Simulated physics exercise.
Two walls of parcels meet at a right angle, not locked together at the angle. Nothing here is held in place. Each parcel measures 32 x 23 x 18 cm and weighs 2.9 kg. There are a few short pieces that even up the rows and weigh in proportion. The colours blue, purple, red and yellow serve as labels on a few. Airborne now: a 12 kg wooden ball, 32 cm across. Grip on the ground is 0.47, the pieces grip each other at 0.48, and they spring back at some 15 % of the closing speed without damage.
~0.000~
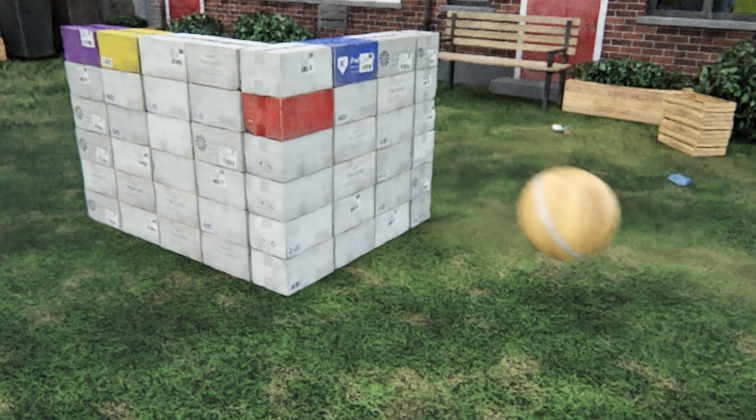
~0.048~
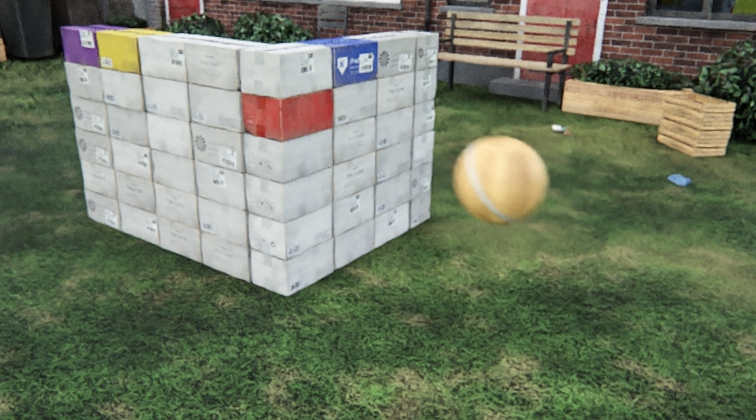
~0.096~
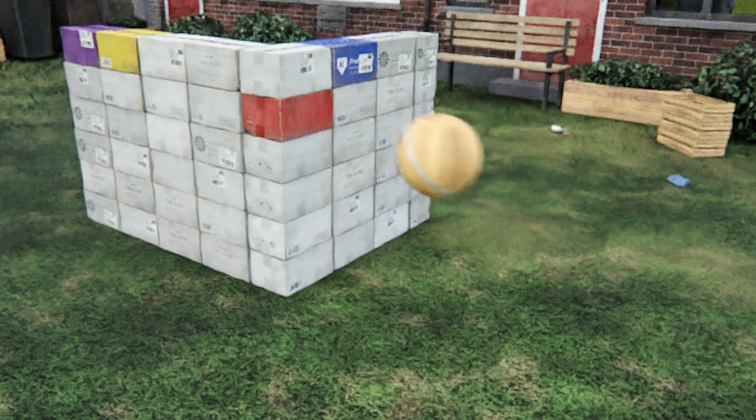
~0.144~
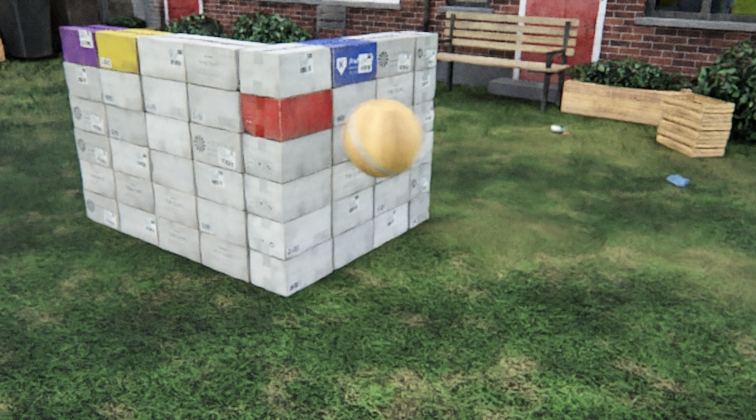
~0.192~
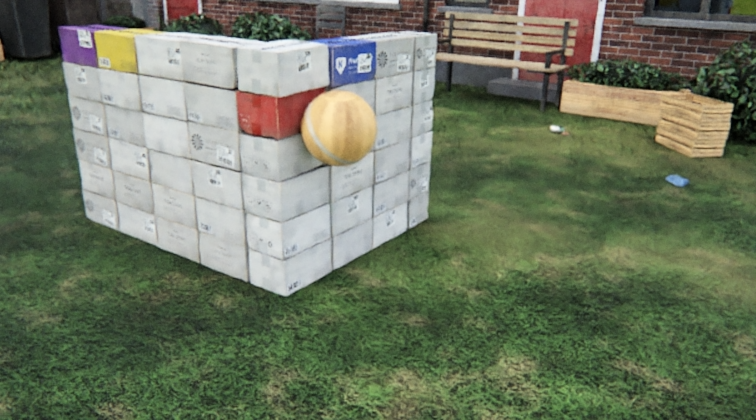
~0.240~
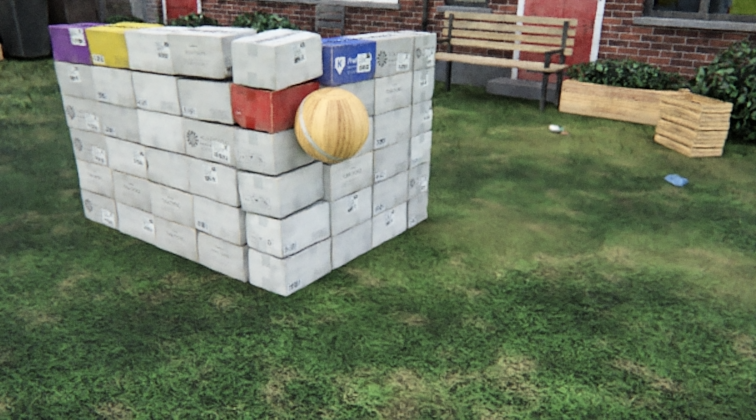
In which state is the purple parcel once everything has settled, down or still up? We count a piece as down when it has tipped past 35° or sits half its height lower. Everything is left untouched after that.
In the end the purple parcel is down.
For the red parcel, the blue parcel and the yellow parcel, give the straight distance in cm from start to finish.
The red one ends 10 cm from its start, the blue one 0 cm and the yellow one 30 cm.
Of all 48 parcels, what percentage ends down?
Roughly 5 per cent of them.
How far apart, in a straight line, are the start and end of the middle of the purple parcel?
Roughly 125 centimetres.
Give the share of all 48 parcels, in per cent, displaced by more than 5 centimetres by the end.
It comes to 40 percent shifted.
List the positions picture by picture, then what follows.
In the first frame (places mark the middle of the side facing us), ball (568, 215) 96 cm from contact, 5.6 m/s; purple parcel (79, 47); yellow parcel (117, 52); red parcel (309, 114); nothing disturbed.
The second frame shows ball (500, 181) 71 cm from contact, 5.5 m/s; purple parcel (79, 47).
The third frame shows ball (438, 156) 45 cm from contact, 5.4 m/s; purple parcel (79, 47).
The fourth frame shows ball (383, 139) 19 cm from contact, 5.4 m/s; purple parcel (78, 47).
The fifth frame shows ball (339, 129) after contact, 2.5 m/s; purple parcel (77, 47); 4 disturbed, none down.
The sixth frame shows ball (332, 125) after contact, 0.4 m/s; purple parcel (69, 45) shifted 47 mm; yellow parcel (108, 49) leaning 5°; 20 disturbed, none down.
After 0.30 s, ball still moving; none of the 48 parcels down, 26 disturbed; purple parcel shifted 13 cm; yellow parcel leaning 9°.
After 0.40 s, ball still moving; none of the 48 parcels down, 27 disturbed; purple parcel leaning 8°; yellow parcel leaning 5°.
After 0.84 s, ball still moving; 3 of the 48 parcels down; purple parcel leaning 63°, 26 cm lower; yellow parcel leaning 5°.
After 1.34 s, ball still moving; 3 of the 48 parcels down; purple parcel on its side; red parcel shifted 12 cm.
At rest (1.9 s), ball rolling away; 3 of the 48 parcels down; purple parcel on its side; red parcel shifted 12 cm; yellow parcel shifted 27 cm. As the last picture would show them, middles, red parcel near (270, 106).
